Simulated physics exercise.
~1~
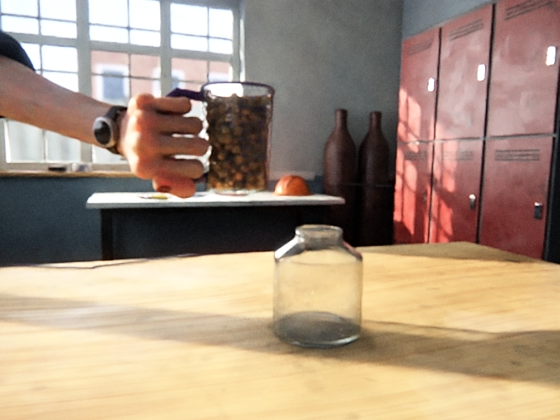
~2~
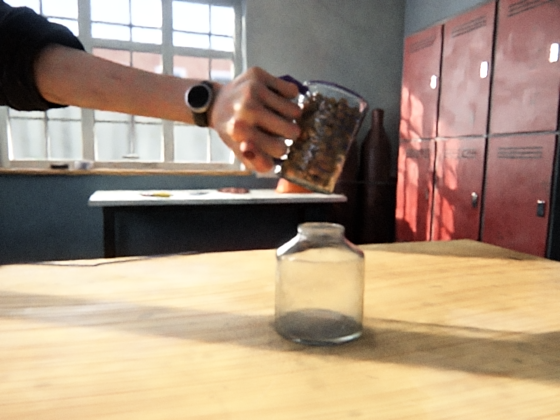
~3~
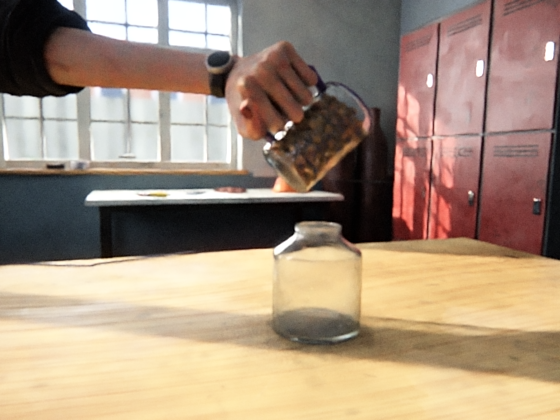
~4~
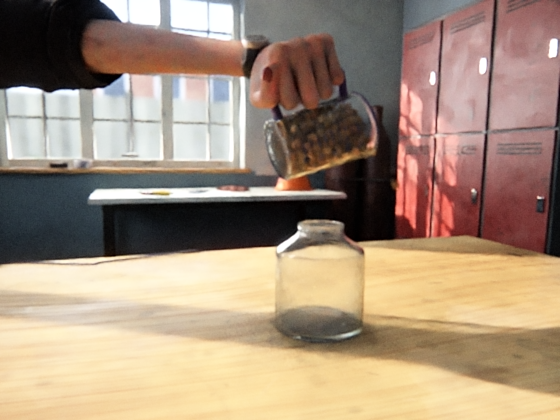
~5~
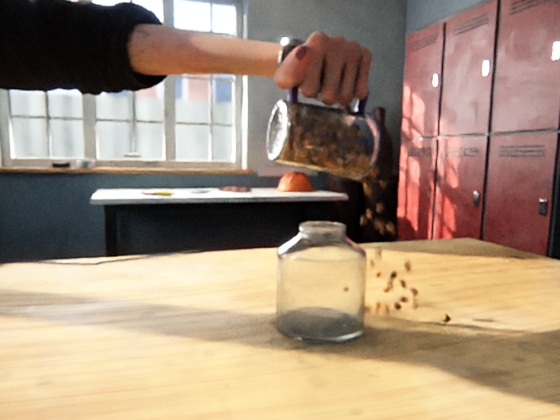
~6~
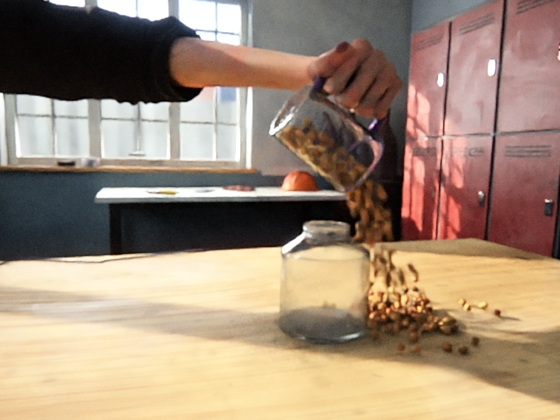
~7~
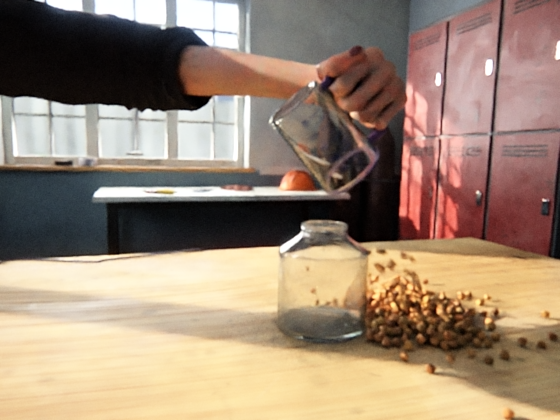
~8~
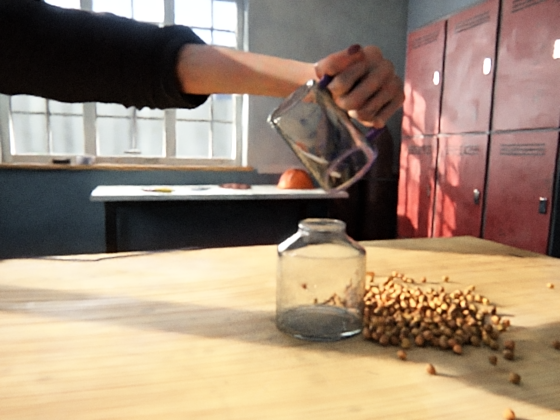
On a wooden table, a hand tips a clear cup, spilling roasted chickpeas beside an empty jar.
